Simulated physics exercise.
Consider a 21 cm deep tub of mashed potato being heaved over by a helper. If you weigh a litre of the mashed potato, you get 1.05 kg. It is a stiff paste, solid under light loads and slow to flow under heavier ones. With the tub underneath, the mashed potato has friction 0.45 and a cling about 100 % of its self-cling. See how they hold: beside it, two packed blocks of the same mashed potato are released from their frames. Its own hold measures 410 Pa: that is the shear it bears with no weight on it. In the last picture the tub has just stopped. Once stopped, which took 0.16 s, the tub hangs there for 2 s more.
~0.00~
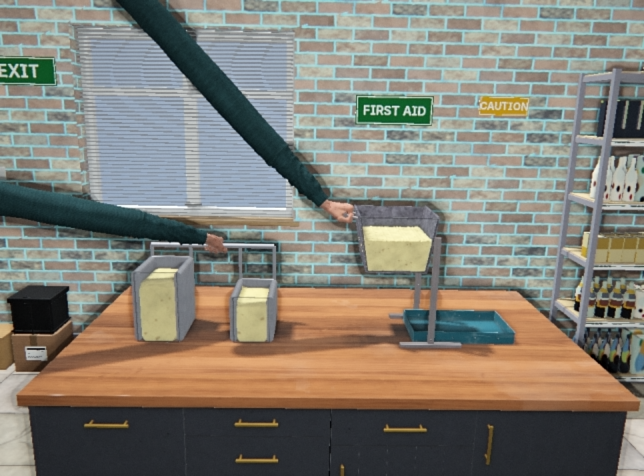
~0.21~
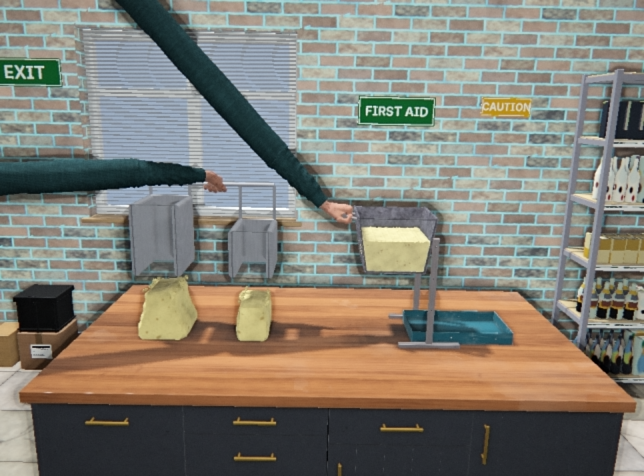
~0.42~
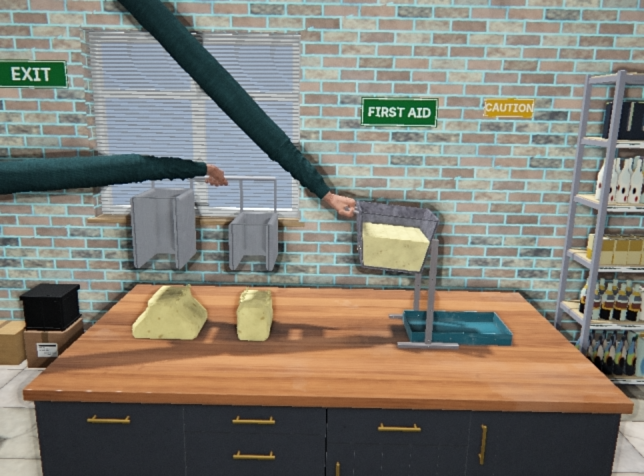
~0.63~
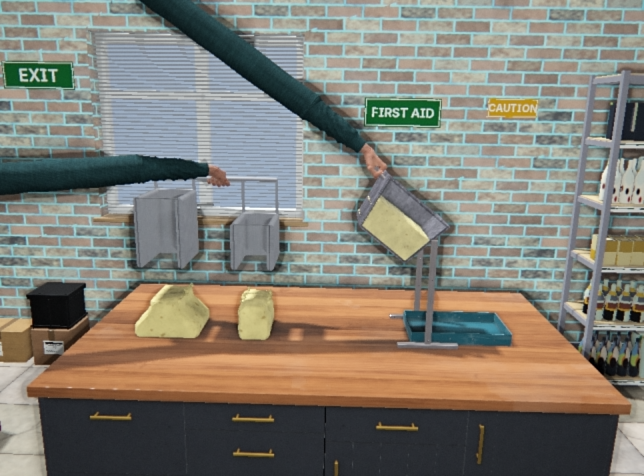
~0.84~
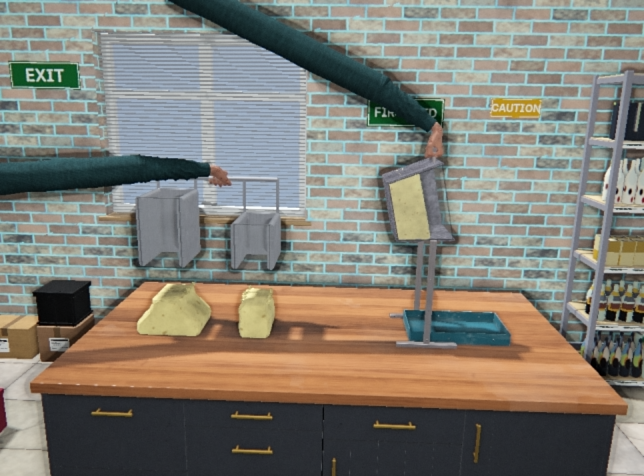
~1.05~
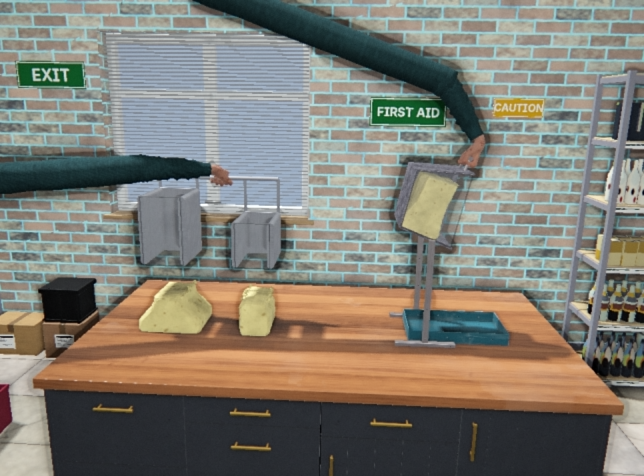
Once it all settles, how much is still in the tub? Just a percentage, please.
I would say about 0 percent.
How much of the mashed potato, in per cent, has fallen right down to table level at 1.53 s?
Some 55 % has got all the way down.
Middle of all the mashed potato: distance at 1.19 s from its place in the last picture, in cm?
The shift is near 9 cm.
After 1.19 s, the tub is at 102 degrees and holds 79 %.
After 1.36 s, the tub is at 102 degrees and holds 34 %.
After 1.53 s, the tub is at 102 degrees and holds 15 %.
After 1.70 s, the tub is at 102 degrees and holds 0 %.
After 3.05 s, the tub is at 102 degrees and holds 0 %.
